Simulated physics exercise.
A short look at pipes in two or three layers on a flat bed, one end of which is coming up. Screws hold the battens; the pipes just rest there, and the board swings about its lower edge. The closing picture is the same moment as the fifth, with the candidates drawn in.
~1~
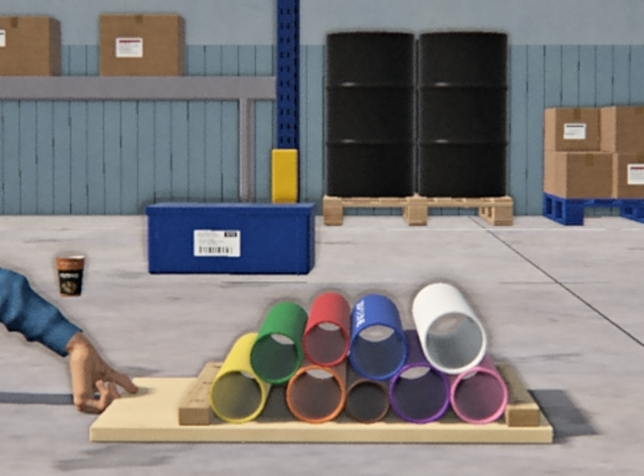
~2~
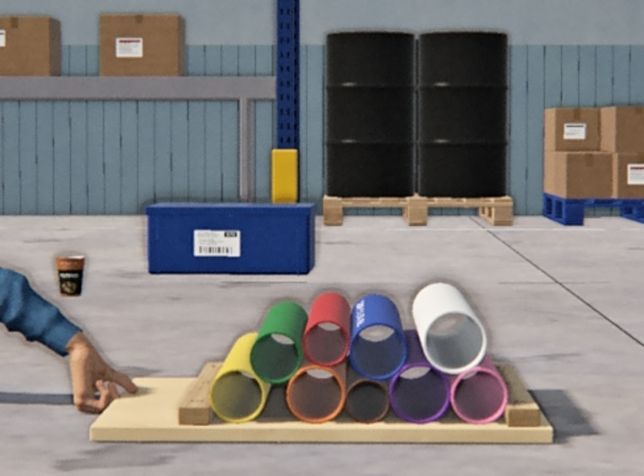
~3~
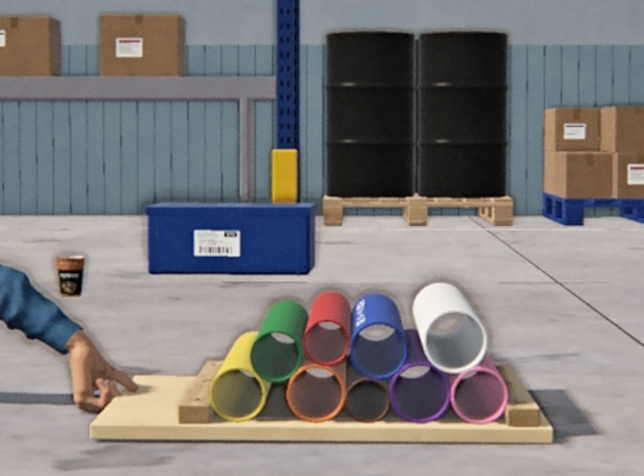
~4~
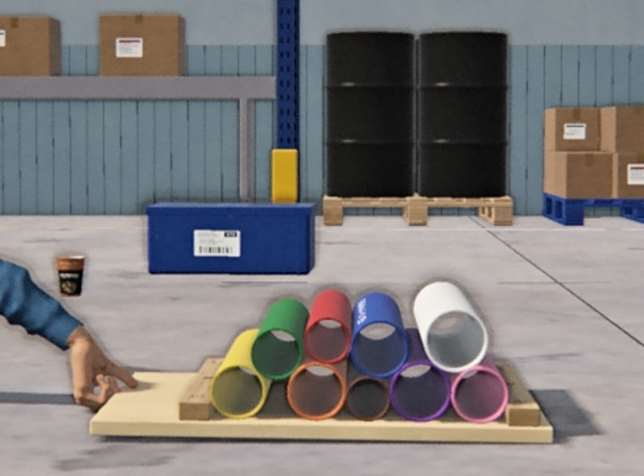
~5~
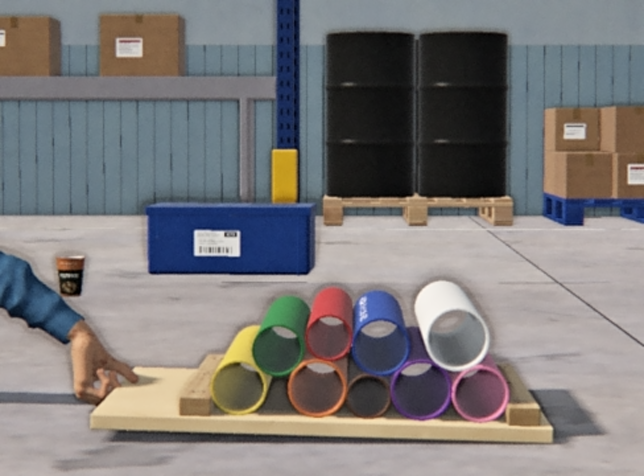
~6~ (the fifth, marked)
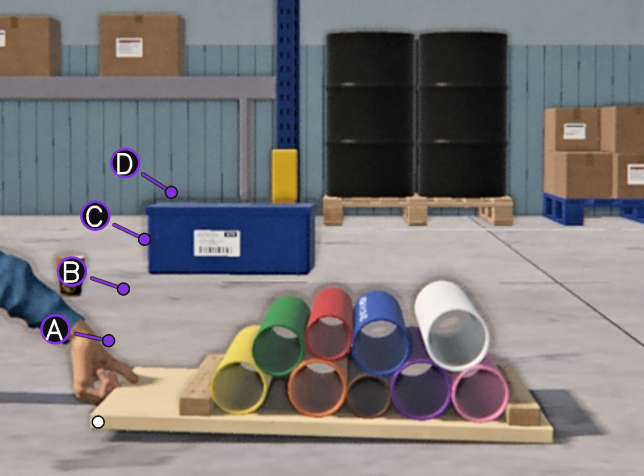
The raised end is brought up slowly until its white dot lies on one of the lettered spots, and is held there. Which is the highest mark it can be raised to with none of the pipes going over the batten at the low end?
Mark B is as high as it can go.
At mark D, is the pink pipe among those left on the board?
Yes.
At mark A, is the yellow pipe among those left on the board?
The yellow pipe: Yes.
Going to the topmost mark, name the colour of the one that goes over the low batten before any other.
The white one.
On the marked copy, A at (109, 341); B at (123, 289); C at (145, 240); D at (172, 193); the white dot at (99, 422).
Following B. Soon after the start, board at 14°.
Later, board at 19°.
In the end, board at 19°, none over the low batten.
As for the rest, A none over the low batten; C one over the low batten (white); D four over the low batten (blue, red, green, white).
